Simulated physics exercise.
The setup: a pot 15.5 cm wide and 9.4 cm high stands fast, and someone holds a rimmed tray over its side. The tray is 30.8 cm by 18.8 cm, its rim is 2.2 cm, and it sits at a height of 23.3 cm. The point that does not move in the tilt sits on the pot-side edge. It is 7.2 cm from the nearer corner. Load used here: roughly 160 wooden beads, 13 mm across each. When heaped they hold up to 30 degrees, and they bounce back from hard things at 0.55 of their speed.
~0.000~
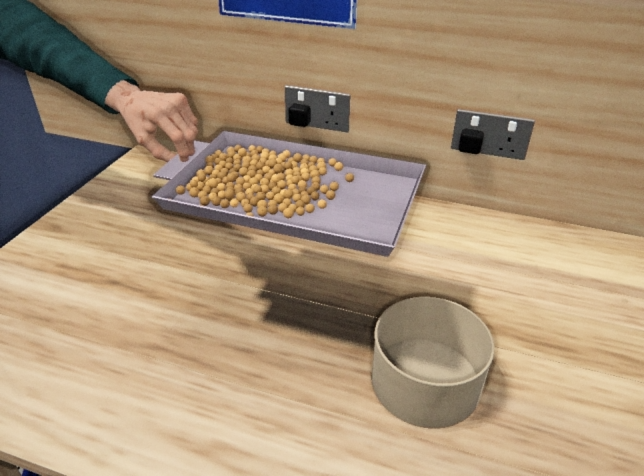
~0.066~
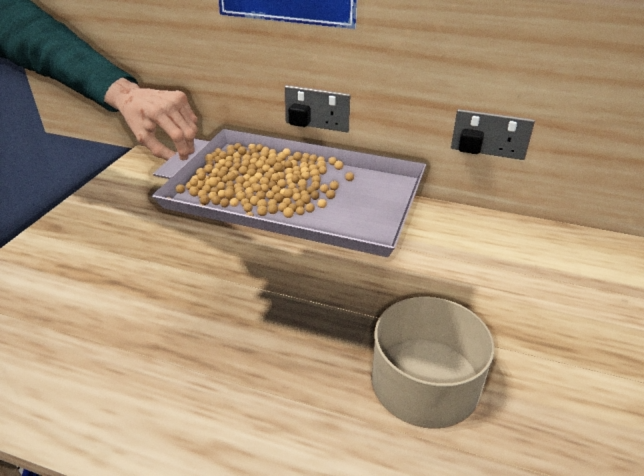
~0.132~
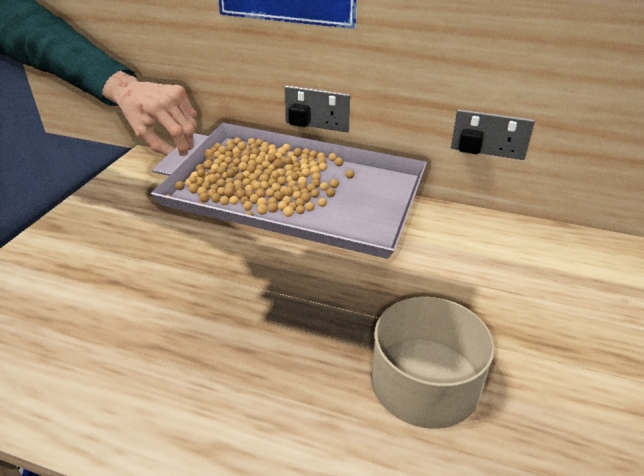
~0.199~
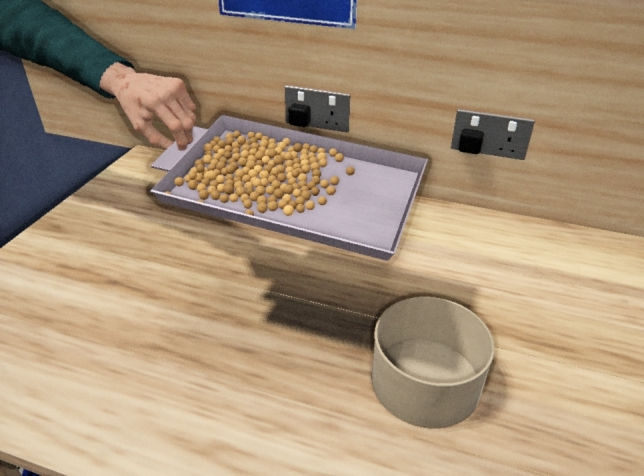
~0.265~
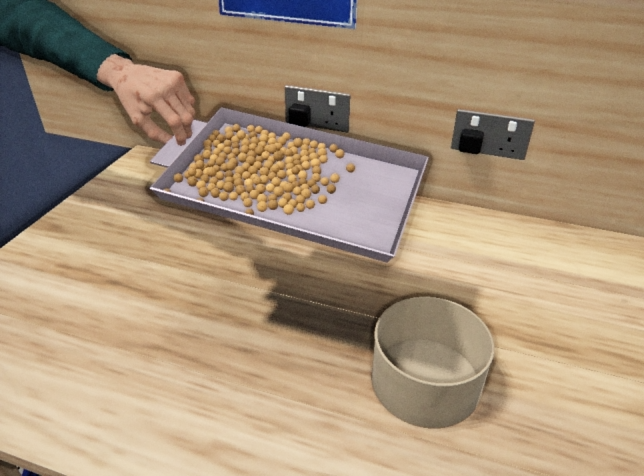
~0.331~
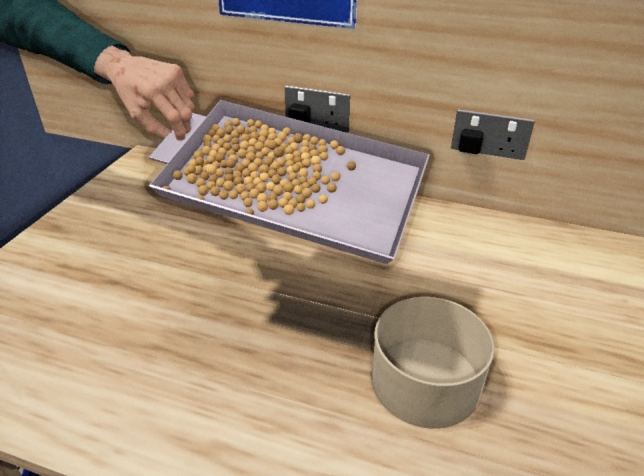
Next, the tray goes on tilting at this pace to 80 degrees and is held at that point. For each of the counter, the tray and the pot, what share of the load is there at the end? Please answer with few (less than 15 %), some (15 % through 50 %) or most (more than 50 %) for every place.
Counter: Most, left on the tray: Few, pot: Some.
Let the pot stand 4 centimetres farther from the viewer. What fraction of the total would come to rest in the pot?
Then close to 10 per cent.
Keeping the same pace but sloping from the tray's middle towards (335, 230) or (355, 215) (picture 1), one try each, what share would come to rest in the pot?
I'd put it at about 75 per cent for the first tilt and about 90 per cent for the second.
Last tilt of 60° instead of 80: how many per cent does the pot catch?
Then about 20 per cent.
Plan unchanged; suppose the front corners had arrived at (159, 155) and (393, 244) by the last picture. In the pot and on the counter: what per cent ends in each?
Split: Pot = 60, counter = 40.
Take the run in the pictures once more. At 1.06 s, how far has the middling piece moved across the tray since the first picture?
9 cm.
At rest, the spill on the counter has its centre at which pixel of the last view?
(333, 417).
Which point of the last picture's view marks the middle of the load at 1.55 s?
Somewhere about (303, 205) in the last view.
After 1.06 s, tilt 44 degrees; the tray holds 100 %, the pot 0 %.
After 1.55 s, tilt 65 degrees; the tray holds 100 %, the pot 0 %.
Then, at 2.10 s, tilt 80 degrees; the tray holds 10 %, the pot 20 %.
In the end, at 3.3 s, counter 70 %, tray 0 %, pot 30 %.
